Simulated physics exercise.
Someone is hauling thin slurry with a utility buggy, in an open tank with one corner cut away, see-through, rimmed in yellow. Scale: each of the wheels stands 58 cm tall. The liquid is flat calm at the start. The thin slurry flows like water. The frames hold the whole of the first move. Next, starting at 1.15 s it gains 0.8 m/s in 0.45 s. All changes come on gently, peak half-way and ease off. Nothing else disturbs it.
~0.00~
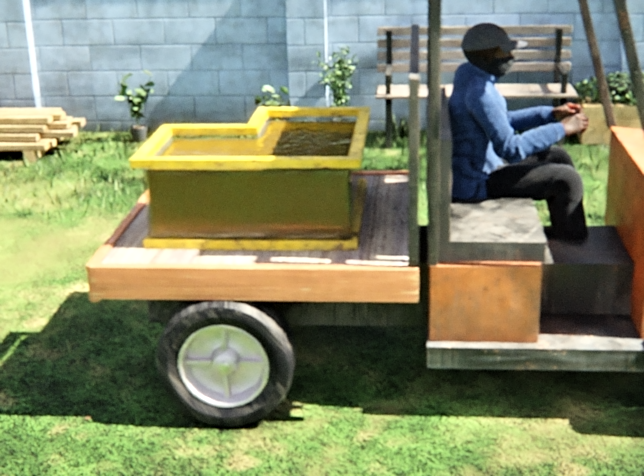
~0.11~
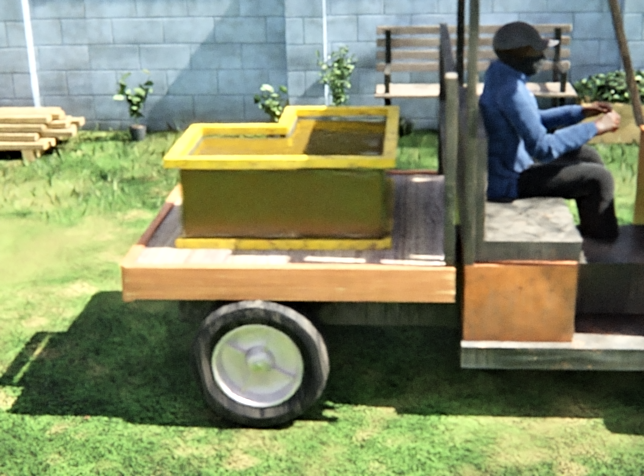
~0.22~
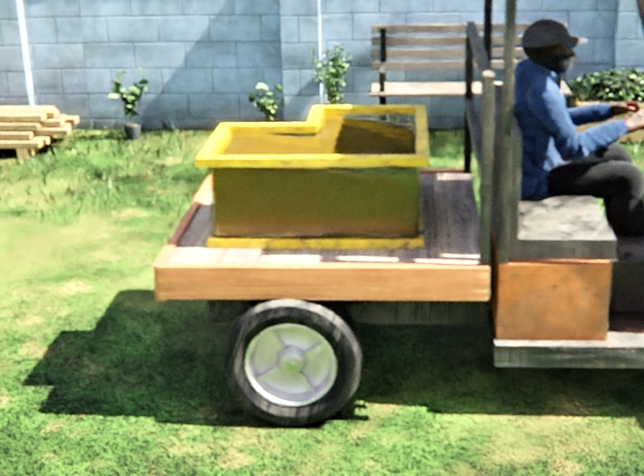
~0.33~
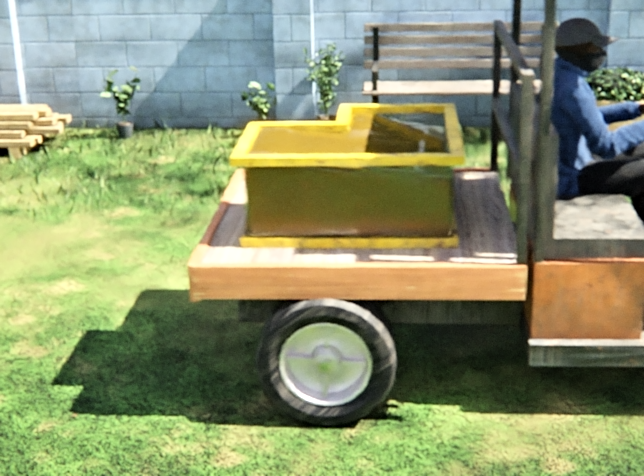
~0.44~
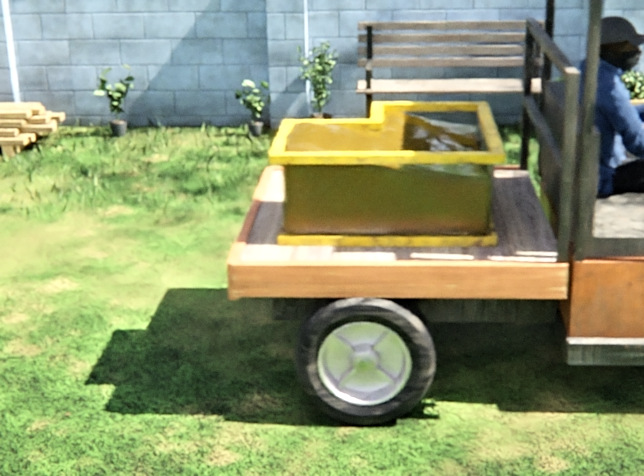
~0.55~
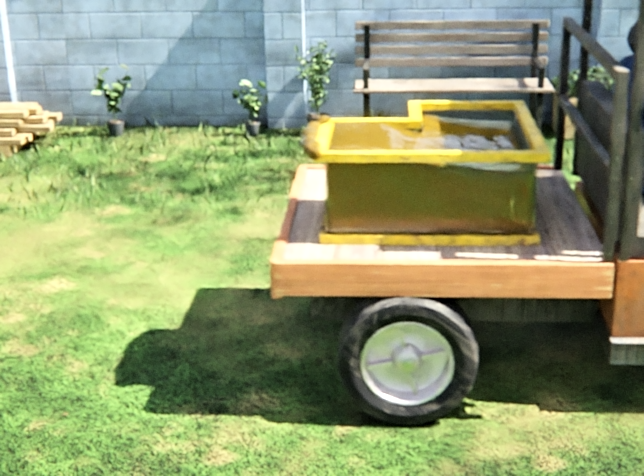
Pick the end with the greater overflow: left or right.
The left end lets out more.
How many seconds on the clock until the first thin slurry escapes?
Near 0.9 s.
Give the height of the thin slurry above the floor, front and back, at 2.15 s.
Front 32 cm, back 26 cm.
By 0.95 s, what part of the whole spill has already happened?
Some 0 per cent by then.
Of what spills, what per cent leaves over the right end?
About 10 per cent.
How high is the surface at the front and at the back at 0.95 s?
About 32 cm in front and 30 cm behind.
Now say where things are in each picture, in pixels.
In the first frame, the surface is at (332, 163) by the front wall; at (168, 163) by the back wall; it shows no tilt against the walls; the front is on the right, levels are read along the near wall; a wheel hub at (222, 371).
In the second frame, the surface is at (366, 163) by the front wall; at (200, 163) by the back wall; it shows no tilt against the walls.
In the third frame, the surface is at (398, 167) by the front wall; at (231, 157) by the back wall; it climbs 4° towards the left end.
In the fourth frame, the surface is at (432, 172) by the front wall; at (264, 149) by the back wall; it climbs 8° towards the left end and 2° towards the far side.
In the fifth frame, the surface is at (471, 172) by the front wall; at (302, 146) by the back wall; it climbs 9° towards the left end and 2° towards the far side.
In the sixth frame, the surface is at (514, 170) by the front wall; at (345, 146) by the back wall; it climbs 7° towards the left end; a wheel hub at (407, 369).
Then, 0.95 s in, the surface is 32 cm up at the front and 29 cm at the back; nothing has left.
Then, 1.55 s in, the surface is 21 cm up at the front and 43 cm at the back; 1 per cent is out, over the left end.
Then, 2.15 s in, the surface is 31 cm up at the front and 26 cm at the back; 6 per cent is out, over the left end, a little elsewhere.
Then, 4.59 s in, 9 per cent is out, over the left end and the far side, a little elsewhere; the right end has passed 1 per cent and the left end 5.
